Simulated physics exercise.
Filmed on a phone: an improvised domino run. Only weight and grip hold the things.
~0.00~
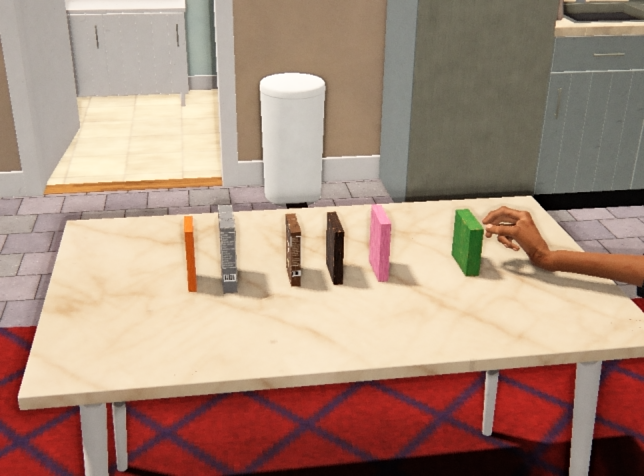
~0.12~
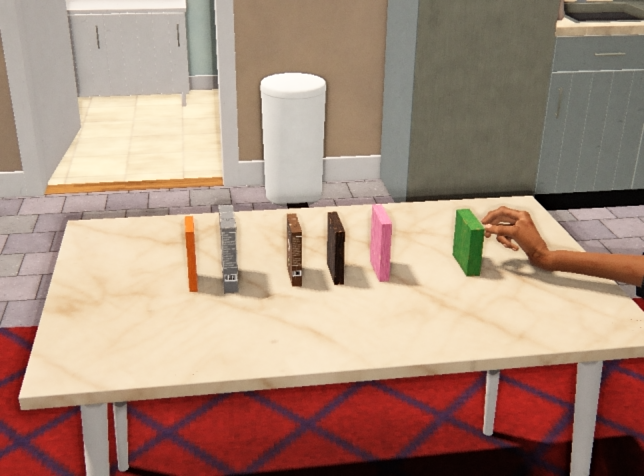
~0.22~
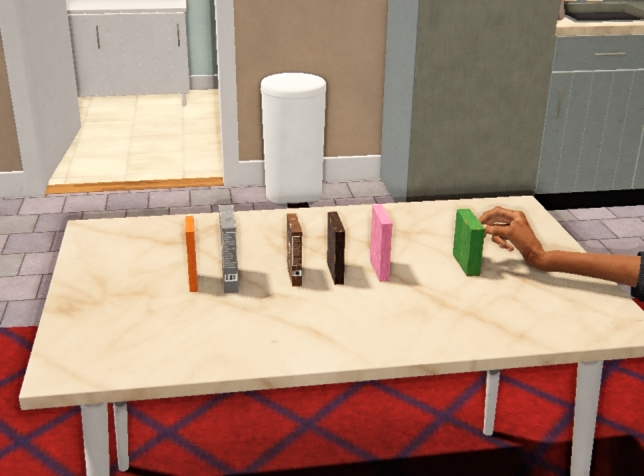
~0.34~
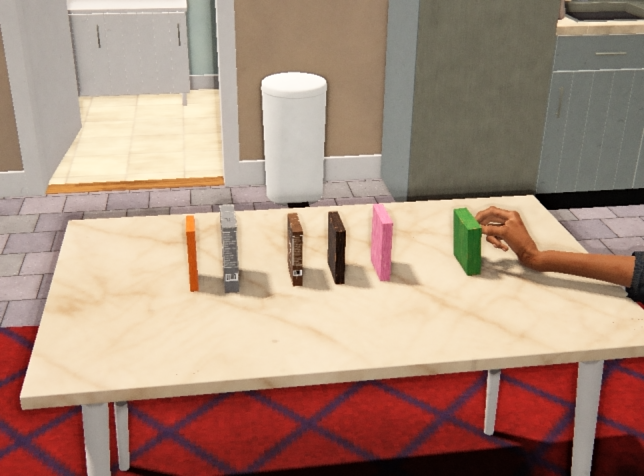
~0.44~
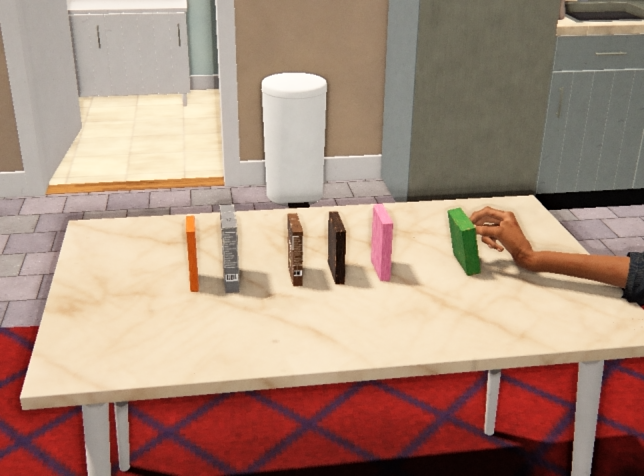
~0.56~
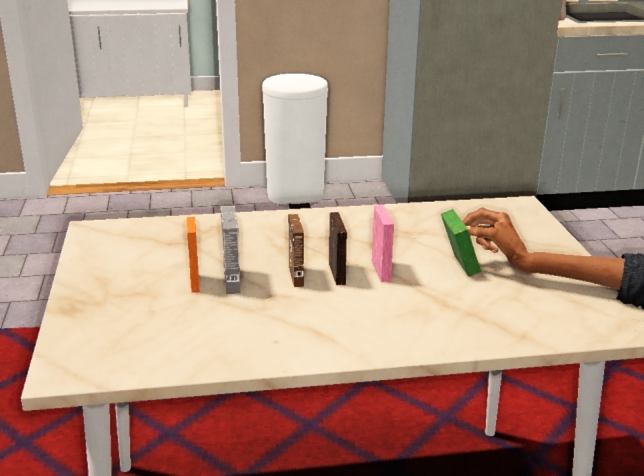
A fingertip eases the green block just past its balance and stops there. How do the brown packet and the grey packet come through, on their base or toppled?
The brown packet is still upright, the grey packet is still upright.
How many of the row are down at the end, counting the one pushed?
In all, 1.
By 0.90 s, green block 90° over.
By 1.24 s, brown packet resting near (296, 250); grey packet resting near (230, 250).
When it is over (1.6 s), all 4 as before. End places, in pixels of the last picture, brown packet near (296, 250), grey packet near (230, 250).
